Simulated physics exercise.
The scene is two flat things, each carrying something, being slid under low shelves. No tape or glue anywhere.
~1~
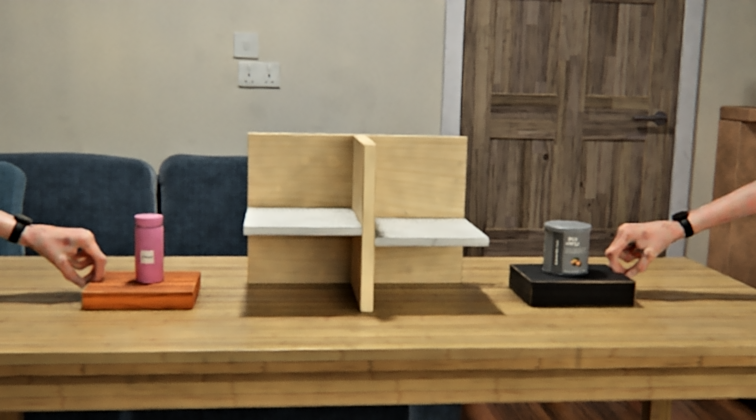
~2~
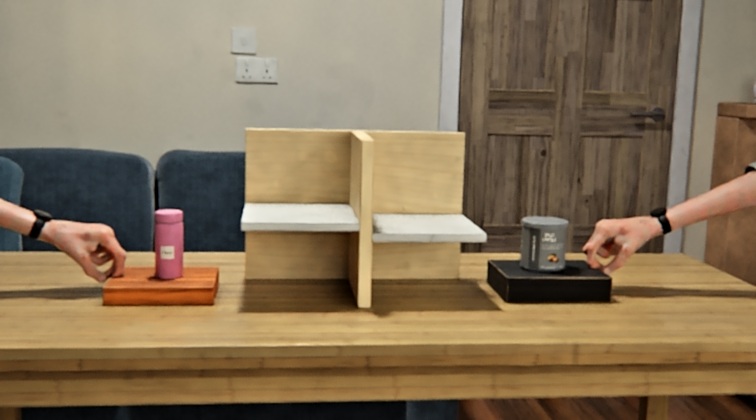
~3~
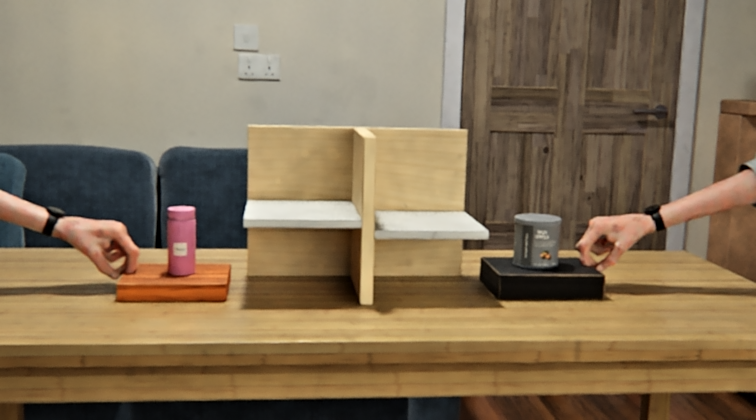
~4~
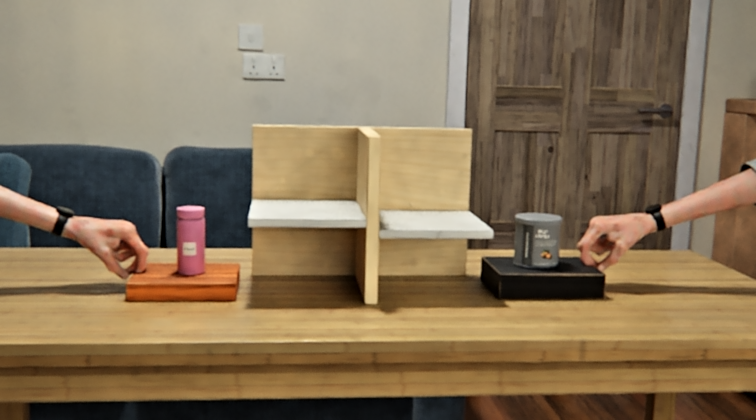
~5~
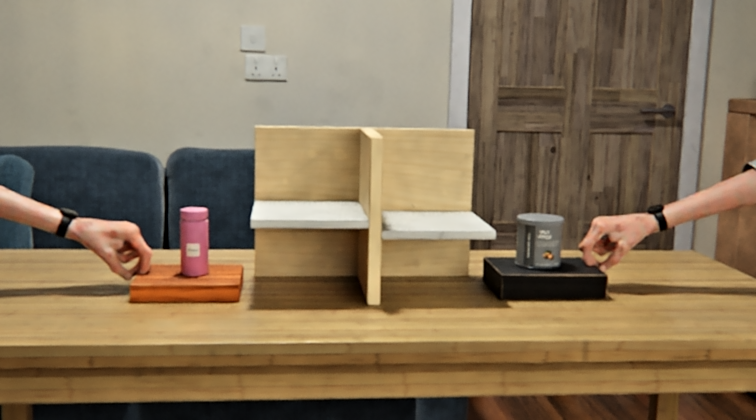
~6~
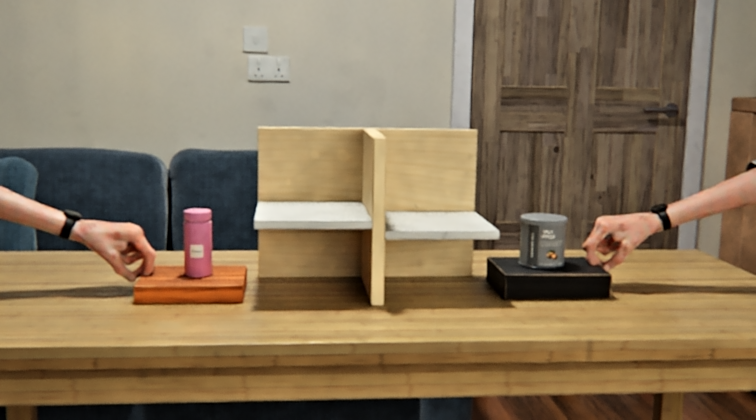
Two hands sliding an orange board carrying a pink shaker and a black board carrying a grey tin inward toward low shelves.
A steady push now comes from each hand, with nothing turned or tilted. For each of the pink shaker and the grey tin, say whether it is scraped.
Scraped? Pink shaker: Yes; grey tin: Yes.
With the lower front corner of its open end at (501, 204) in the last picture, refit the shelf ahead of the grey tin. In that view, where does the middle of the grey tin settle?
(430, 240) or so.
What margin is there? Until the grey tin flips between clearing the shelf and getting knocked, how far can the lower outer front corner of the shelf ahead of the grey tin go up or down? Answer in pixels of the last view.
A shift of 12 pixels up.
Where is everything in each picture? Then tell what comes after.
In the first picture, hands sliding the things forward; pink shaker (149, 248); grey tin (566, 248); black board (570, 284).
In the second picture, hands sliding the things forward; grey tin (544, 244); shelf (360, 215).
In the third picture, hands sliding the things forward; pink shaker (182, 241); orange board (177, 282).
In the fourth picture, hands sliding the things forward; grey tin (537, 241); black board (541, 277).
In the fifth picture, hands sliding the things forward; pink shaker (194, 242); shelf (369, 212).
In the sixth picture, hands sliding the things forward; pink shaker (198, 243); grey tin (543, 241); orange board (193, 284).
Then, 1.28 s past the last view, pink shaker leaning 33° off how it started near (253, 241); grey tin pushed back on its carrier near (509, 241).
Then, 2.12 s past the last view, pink shaker on its side near (264, 261); grey tin leaning 15° off how it started near (507, 240).
Finally, the pink shaker gets scraped off its spot, near (264, 261); the grey tin gets scraped off its spot, near (535, 267).
